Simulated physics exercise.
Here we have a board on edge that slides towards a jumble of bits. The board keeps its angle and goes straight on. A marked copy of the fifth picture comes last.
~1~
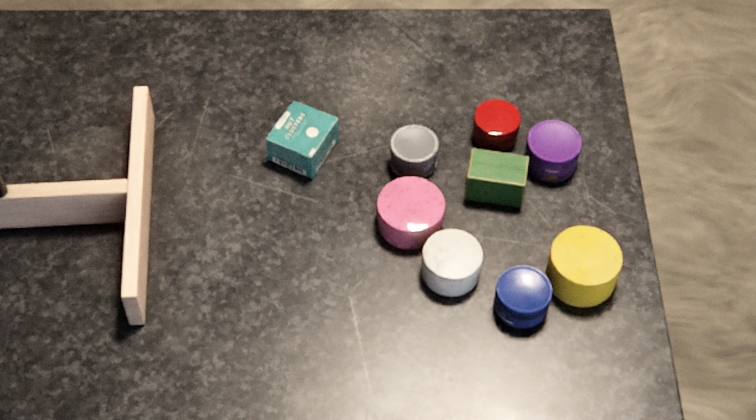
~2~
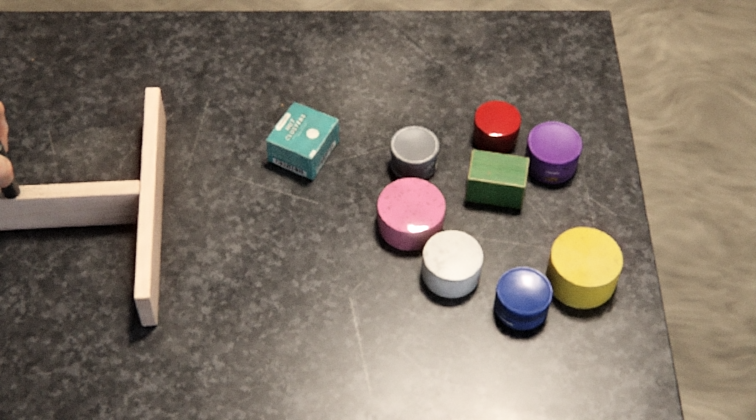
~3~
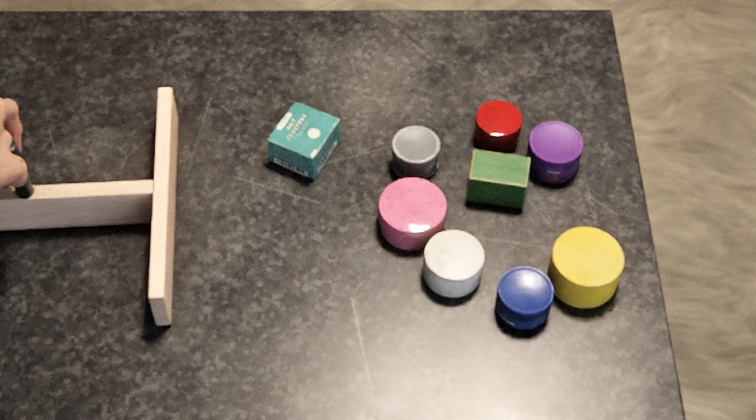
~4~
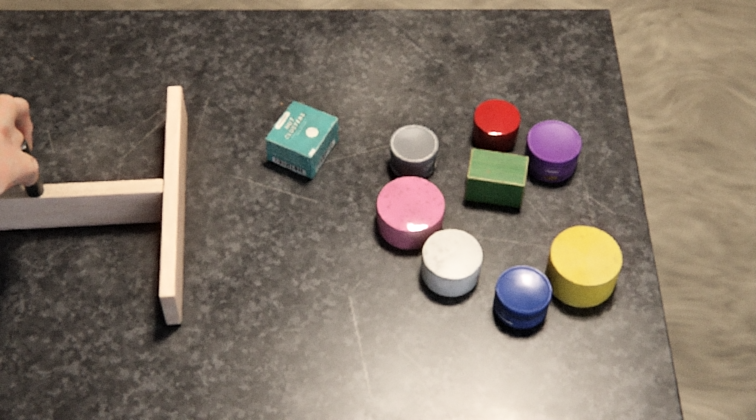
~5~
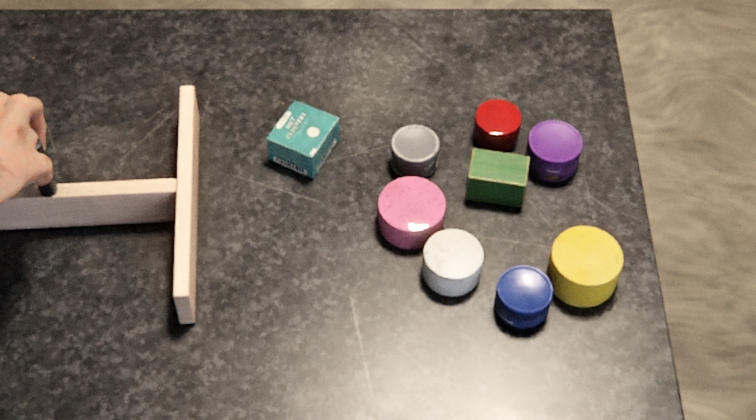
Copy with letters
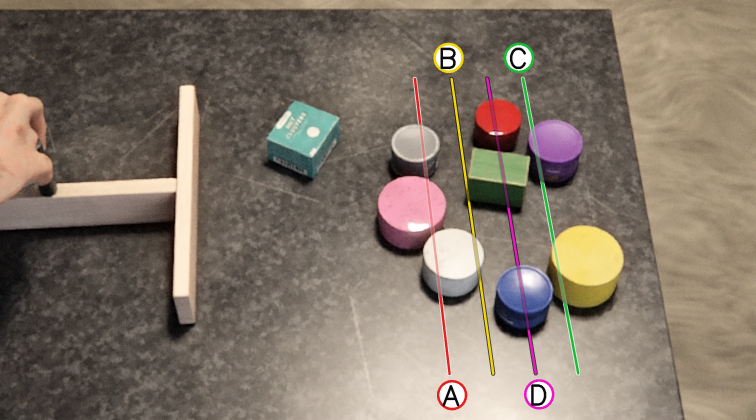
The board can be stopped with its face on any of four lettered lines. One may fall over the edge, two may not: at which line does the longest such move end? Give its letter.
At C, and not beyond.
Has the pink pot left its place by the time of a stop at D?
Yes.
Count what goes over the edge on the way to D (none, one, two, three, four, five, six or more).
The count is none.
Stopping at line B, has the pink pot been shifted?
Yes.
On the marked copy, A at (431, 214); B at (471, 214); C at (548, 213); D at (509, 214).
Following C. Soon after the start, board (317, 183); turquoise packet (347, 131); yellow tin (585, 267).
Later, board (447, 183); purple tub (573, 152); red pot (527, 110).
In the end, board (548, 182); purple tub over the edge; yellow tin (655, 275); one fallen.
As for the rest, A is within the limit but short; B is within the limit but short; D is within the limit but short.
